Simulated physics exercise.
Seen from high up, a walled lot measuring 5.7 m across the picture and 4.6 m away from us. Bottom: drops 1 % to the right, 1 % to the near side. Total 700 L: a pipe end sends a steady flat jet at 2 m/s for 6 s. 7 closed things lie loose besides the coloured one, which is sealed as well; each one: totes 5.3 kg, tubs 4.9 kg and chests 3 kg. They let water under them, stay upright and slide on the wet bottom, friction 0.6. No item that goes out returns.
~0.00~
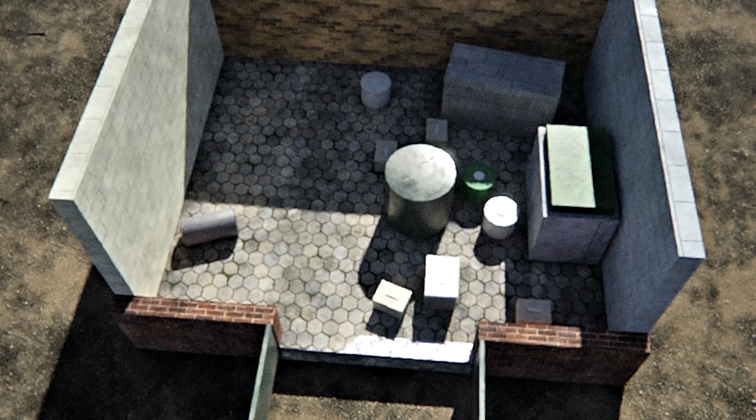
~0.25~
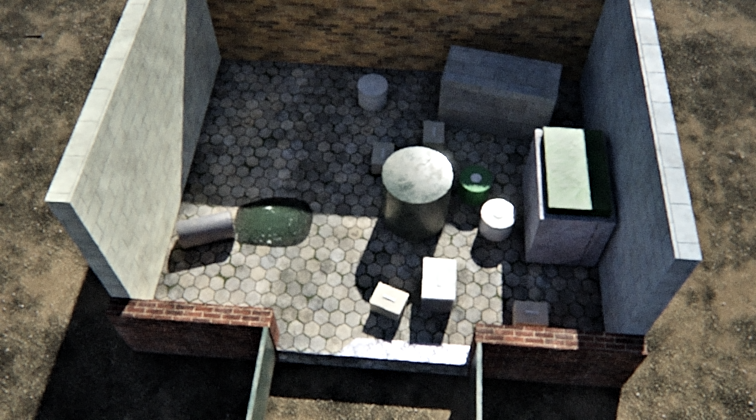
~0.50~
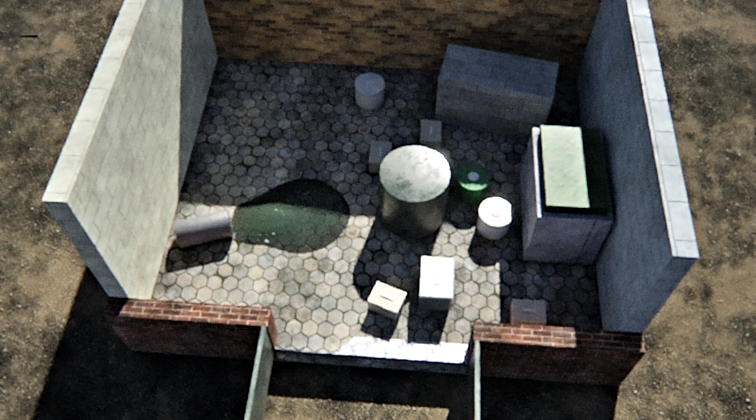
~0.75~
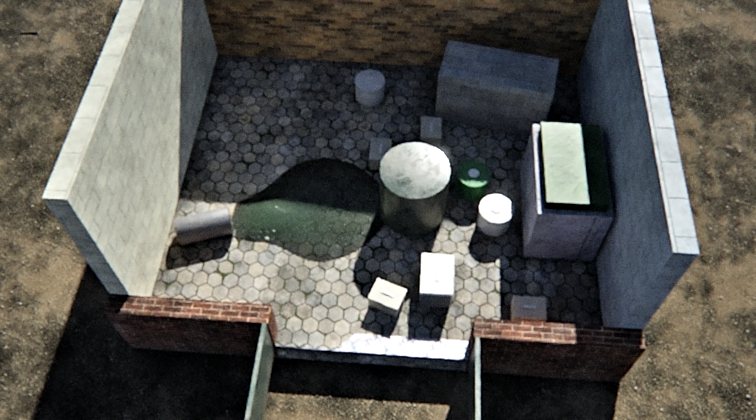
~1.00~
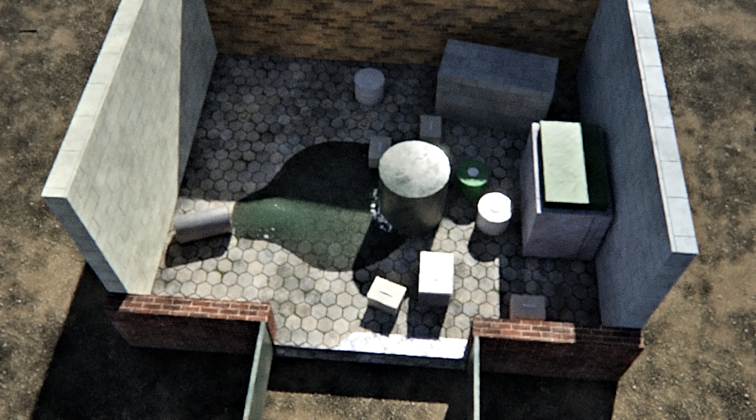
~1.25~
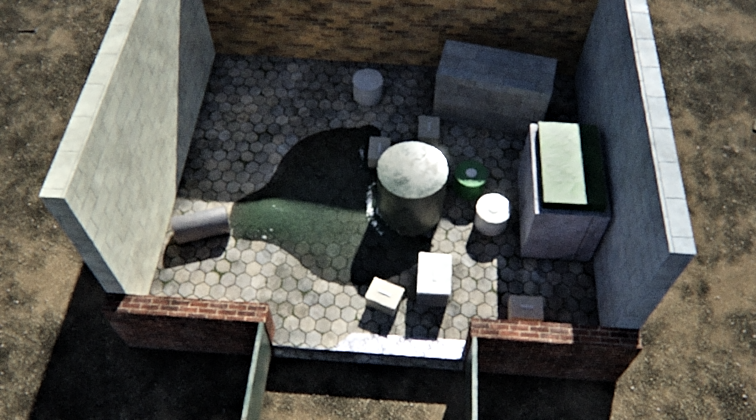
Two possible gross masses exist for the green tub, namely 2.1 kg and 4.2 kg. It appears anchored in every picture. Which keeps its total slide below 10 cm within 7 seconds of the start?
The heavier mass is required.
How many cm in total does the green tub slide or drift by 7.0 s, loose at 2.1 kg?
Some 20 centimetres of travel in total.
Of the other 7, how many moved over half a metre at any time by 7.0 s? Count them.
It adds up to 4.
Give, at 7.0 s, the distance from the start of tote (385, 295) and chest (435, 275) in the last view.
Answer, in order asked: 0 cm, 120 cm.
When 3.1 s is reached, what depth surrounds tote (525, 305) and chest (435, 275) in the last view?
Roughly 2 and 3 cm.
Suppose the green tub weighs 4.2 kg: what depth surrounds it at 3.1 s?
1 cm, roughly.
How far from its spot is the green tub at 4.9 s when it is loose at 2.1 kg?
I'd put it at roughly 0 cm.
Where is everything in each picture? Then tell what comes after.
The green tub at (479, 176), on the bottom; water covers 0.0 m2; 0 of 8 have shifted, in the first picture.
The green tub at (476, 178), on the bottom; water covers 0.6 m2; 0 of 8 have shifted, in the second picture.
The green tub at (473, 177), on the bottom; 1.3 m2 under water; 0 of 8 have shifted, in the third picture.
The green tub at (473, 173) rests on the ground; water covers 2.3 m2; 0 of 8 have shifted, in the fourth picture.
The green tub at (473, 172) rests on the ground; 3.2 m2 under water; 0 of 8 have shifted, in the fifth picture.
The green tub at (471, 173) rests on the ground; water covers 4.1 m2; 0 of 8 have shifted, in the sixth picture.
After 1.8 s the green tub would be 0 cm from its start with 2.1 kg and 0 cm from its start with 4.2 kg; 0 cm of water round it then.
After 3.1 s the green tub would be 0 cm from its start with 2.1 kg and 0 cm from its start with 4.2 kg; 1 cm of water round it then.
After 4.9 s the green tub would be 0 cm from its start with 2.1 kg and 0 cm from its start with 4.2 kg; 1 cm of water round it then.
After 7.0 s the green tub would be 23 cm from its start with 2.1 kg and 0 cm from its start with 4.2 kg; 3 cm of water round it then.
